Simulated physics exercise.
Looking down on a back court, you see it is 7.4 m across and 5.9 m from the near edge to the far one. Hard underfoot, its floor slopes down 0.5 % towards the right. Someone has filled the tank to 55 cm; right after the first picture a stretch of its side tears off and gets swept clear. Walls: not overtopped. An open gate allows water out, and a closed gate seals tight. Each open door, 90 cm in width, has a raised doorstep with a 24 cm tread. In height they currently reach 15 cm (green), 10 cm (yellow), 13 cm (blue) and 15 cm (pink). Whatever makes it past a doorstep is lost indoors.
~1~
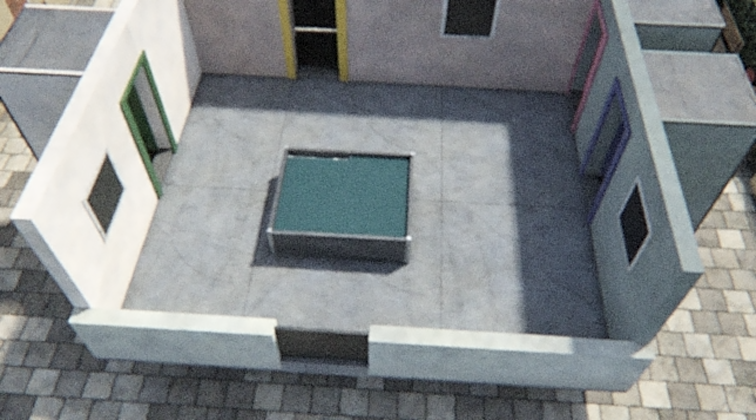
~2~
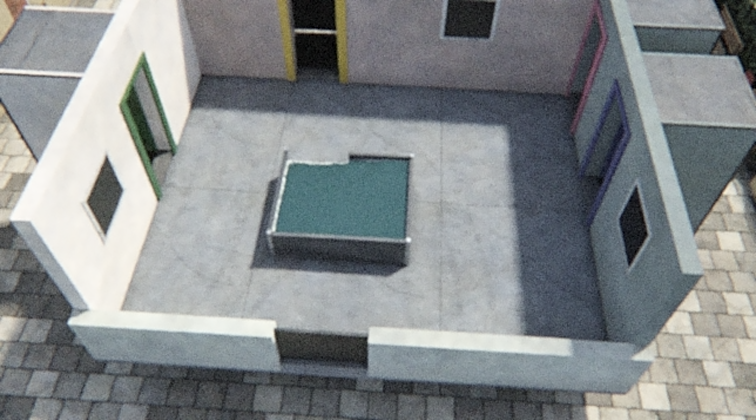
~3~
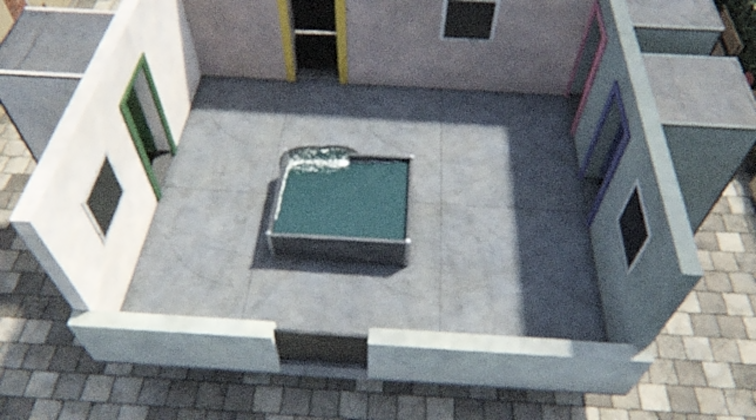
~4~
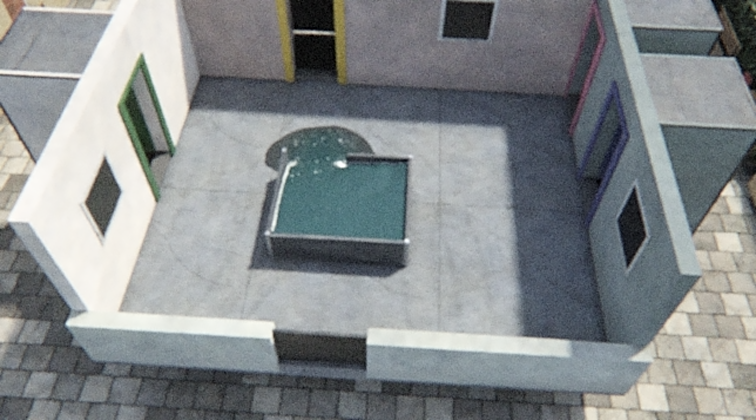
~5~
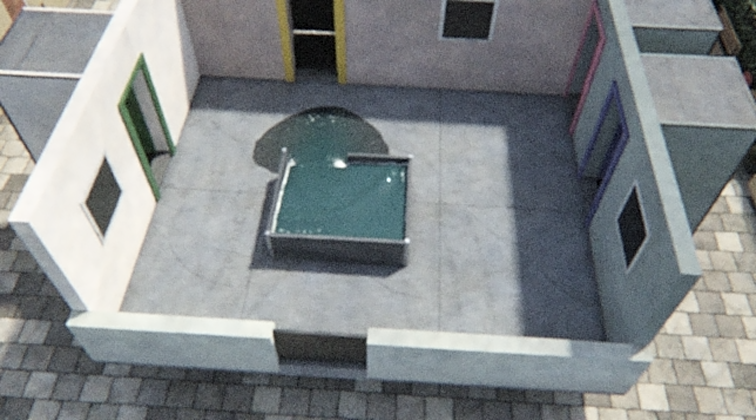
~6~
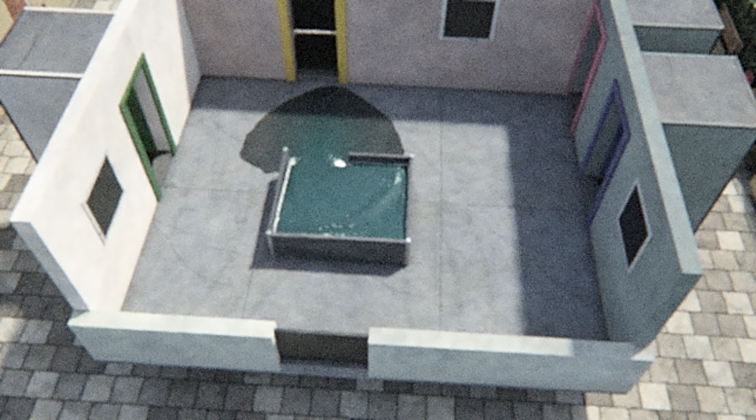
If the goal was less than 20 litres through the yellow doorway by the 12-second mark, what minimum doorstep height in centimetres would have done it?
A doorstep of about 21 cm would have done it.
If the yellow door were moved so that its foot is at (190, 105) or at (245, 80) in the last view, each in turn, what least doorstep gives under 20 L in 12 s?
Around 14.0 and 14.0 cm respectively.
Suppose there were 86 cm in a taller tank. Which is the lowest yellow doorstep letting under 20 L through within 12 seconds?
A step of about 35 cm does it.
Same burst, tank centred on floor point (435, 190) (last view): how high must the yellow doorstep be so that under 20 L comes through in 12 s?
At least roughly 9.5 cm high.
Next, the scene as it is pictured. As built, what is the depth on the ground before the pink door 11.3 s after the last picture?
A ruler would read roughly 5.5 cm.
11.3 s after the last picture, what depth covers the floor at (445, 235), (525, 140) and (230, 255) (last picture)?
Going through the spots in order gives 4, 5 and 4 centimetres.
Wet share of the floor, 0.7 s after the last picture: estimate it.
I'd say near 20 percent is wet.
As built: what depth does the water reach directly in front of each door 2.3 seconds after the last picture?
Centimetres: Green = 0, yellow = 19, blue = 0, pink = 1.
Then, 0.7 s after the last picture water covers 20 % of the floor, deepest (32 cm) near (310, 173); 6 cm at the yellow door, 27 litres in over its 10 cm doorstep.
Then, 2.3 s after the last picture water covers 30 % of the floor, deepest (22 cm) near (209, 79); 19 cm at the yellow door, 145 litres in over its 10 cm doorstep.
Then, 11.3 s after the last picture water covers 95 % of the floor, deepest (8 cm) near (527, 364); 5 cm at the yellow door, 195 litres in over its 10 cm doorstep.
At the yellow door as built, the water peaked near 23 cm, 1.5 s after the last picture.
Run again over the same 12 s with other heights there, 53 litres in over 17 cm, 10 litres over 22.5 cm. The limit of 20 litres is kept from about 21 cm up.
